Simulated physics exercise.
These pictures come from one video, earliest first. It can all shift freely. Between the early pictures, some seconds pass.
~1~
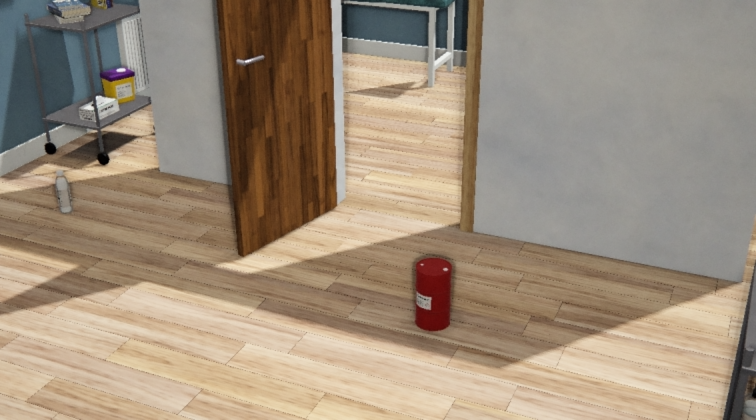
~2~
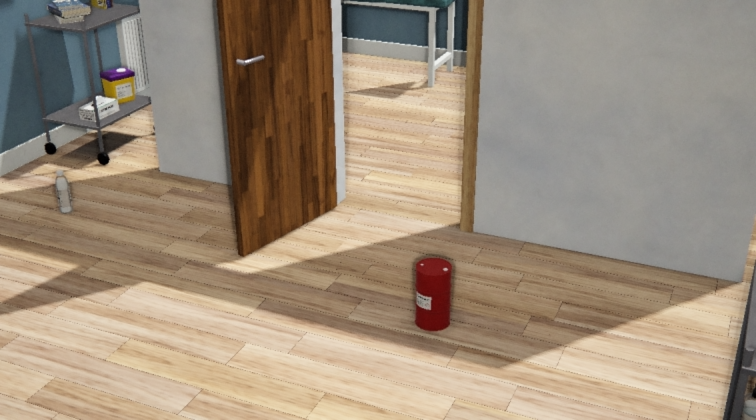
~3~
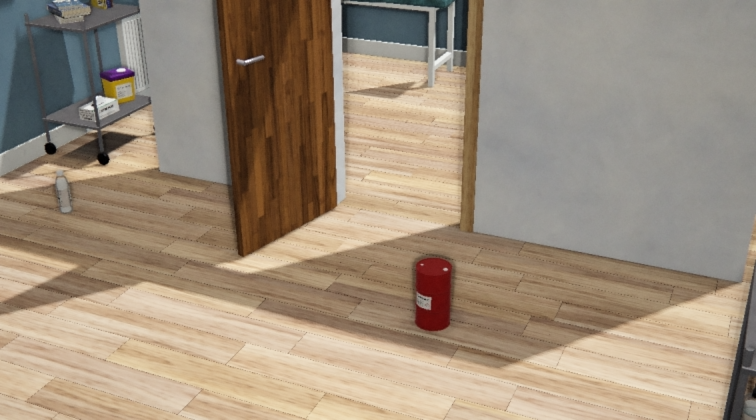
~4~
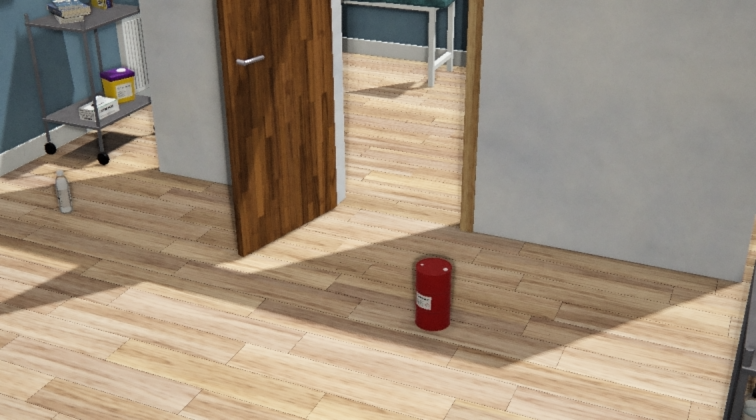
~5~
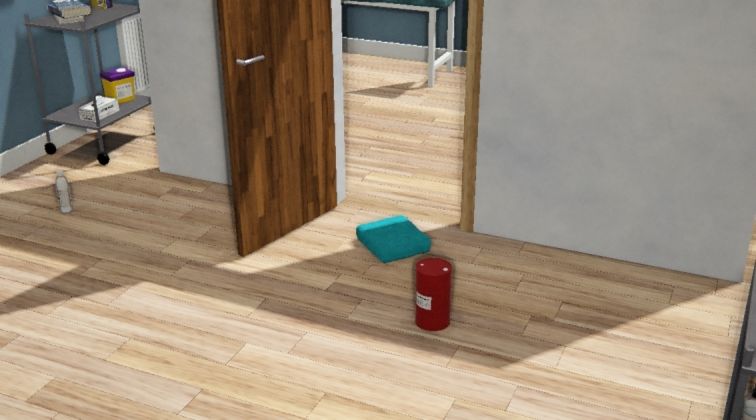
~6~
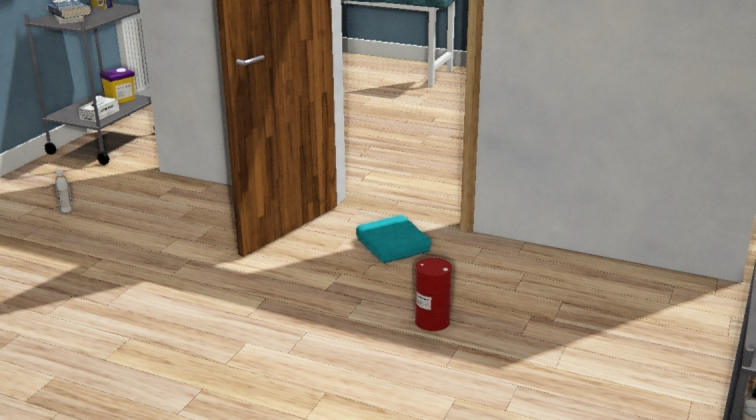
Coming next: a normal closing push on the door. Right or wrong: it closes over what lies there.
Wrong.
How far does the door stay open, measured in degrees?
The door ends up some 25° open.
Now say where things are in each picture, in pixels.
The first frame shows door wide open and still; red canister (433, 294).
The second frame shows door wide open and still; red canister (433, 294).
The third frame shows door wide open and still; red canister (433, 294).
The fourth frame shows door wide open and still; red canister (433, 294).
The fifth frame shows door wide open and still; red canister (433, 294).
The sixth frame shows door wide open and still; turquoise cushion (393, 238); red canister (433, 294).
Then, 1.10 s later than the last frame, door 63° open.
Then, 1.60 s later than the last frame, door 34° open; turquoise cushion moved a little near (418, 233).
When it is over, door 23° open; moved from the start, turquoise cushion; red canister as before. End places, in pixels of the last picture, turquoise cushion near (433, 226).
